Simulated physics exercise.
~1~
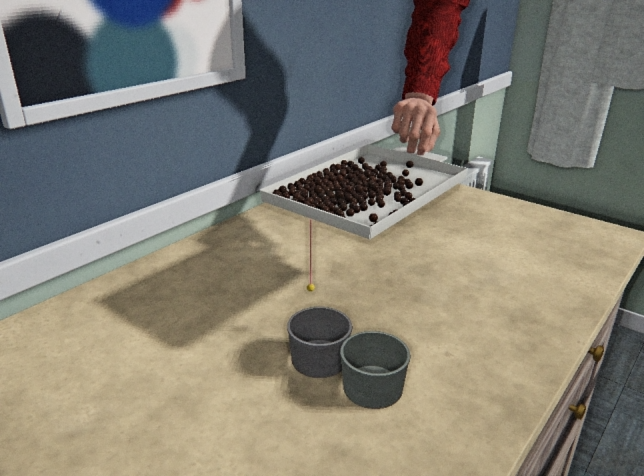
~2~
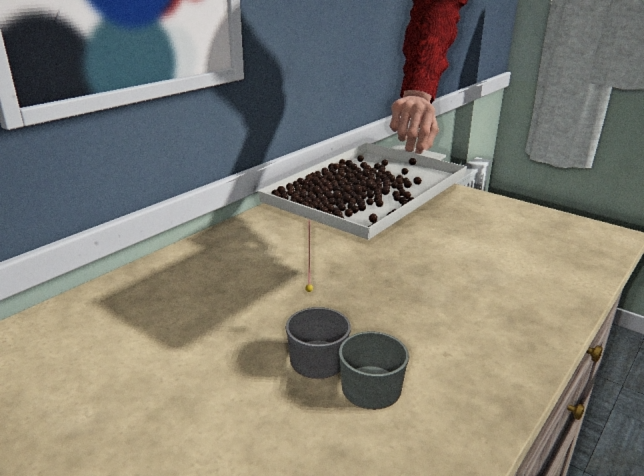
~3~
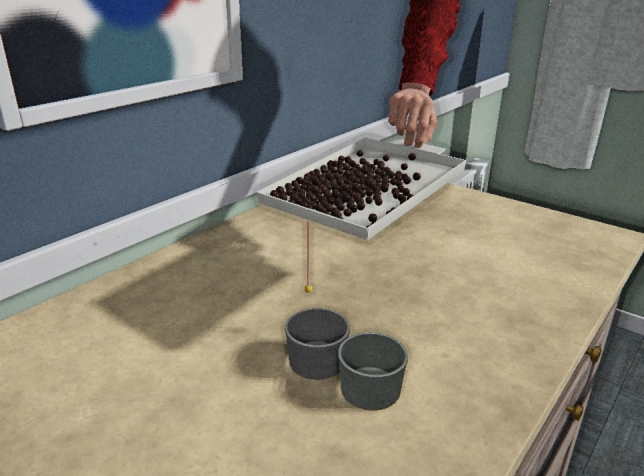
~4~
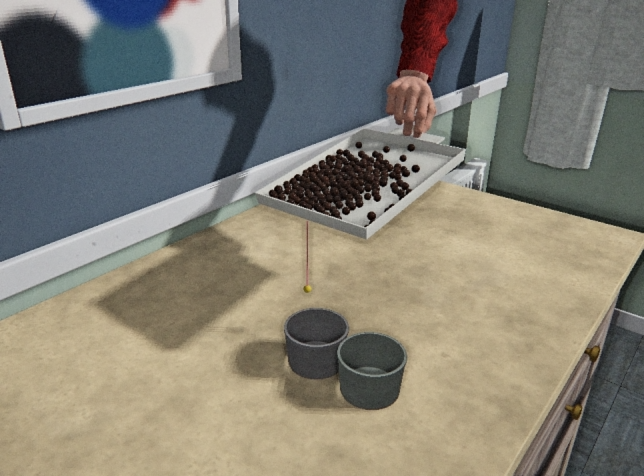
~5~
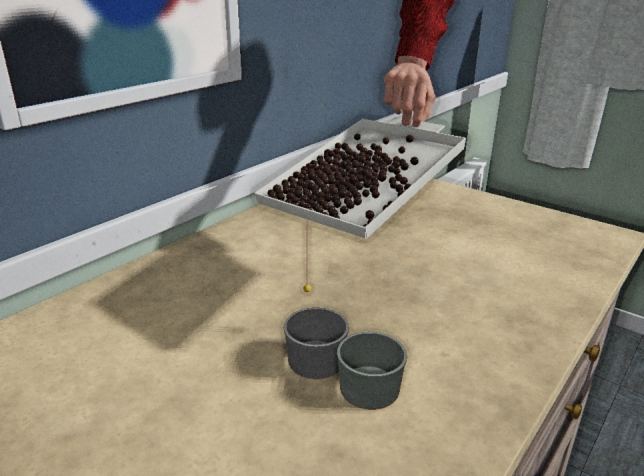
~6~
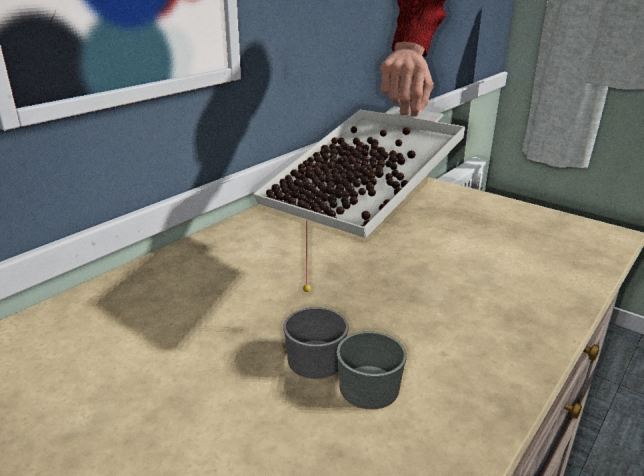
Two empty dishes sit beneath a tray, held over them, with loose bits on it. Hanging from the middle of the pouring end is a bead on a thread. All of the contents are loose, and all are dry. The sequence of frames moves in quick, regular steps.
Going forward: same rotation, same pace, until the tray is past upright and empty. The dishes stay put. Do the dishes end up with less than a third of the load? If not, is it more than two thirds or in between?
The dishes will end up with below a third of the load.
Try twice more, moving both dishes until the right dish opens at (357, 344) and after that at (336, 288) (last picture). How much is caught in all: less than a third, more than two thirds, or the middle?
First place: Under a third. Second place: Below one third.
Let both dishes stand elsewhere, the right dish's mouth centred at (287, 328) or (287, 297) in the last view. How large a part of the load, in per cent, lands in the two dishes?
70 and 20 %.
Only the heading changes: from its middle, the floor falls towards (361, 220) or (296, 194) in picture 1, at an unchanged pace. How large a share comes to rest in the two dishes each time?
The first try gives close to 60 per cent, the second close to 0 per cent.
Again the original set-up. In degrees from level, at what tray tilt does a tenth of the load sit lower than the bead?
Around 85 degrees of turn.
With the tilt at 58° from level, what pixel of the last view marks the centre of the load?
Somewhere about (310, 171).
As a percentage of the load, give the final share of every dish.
Left 20 per cent, right 0 per cent.
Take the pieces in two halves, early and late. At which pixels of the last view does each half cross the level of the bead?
I'd place the first part at (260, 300) and the rest at (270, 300).
Just after the last frame, tray tipped steeply; almost all on the tray; just a few in the left dish; just a few outside both; just a few in the air.
A moment on, tray tipped right over; roughly a quarter on the tray; about a tenth in the left dish; roughly half outside both; roughly a quarter in the air.
Further on, tray tipped past a quarter turn; just a few in the right dish; about a tenth in the left dish; the larger part outside both.
When it is over, tray tipped past a quarter turn; just a few in the right dish; about a tenth in the left dish; the larger part outside both.
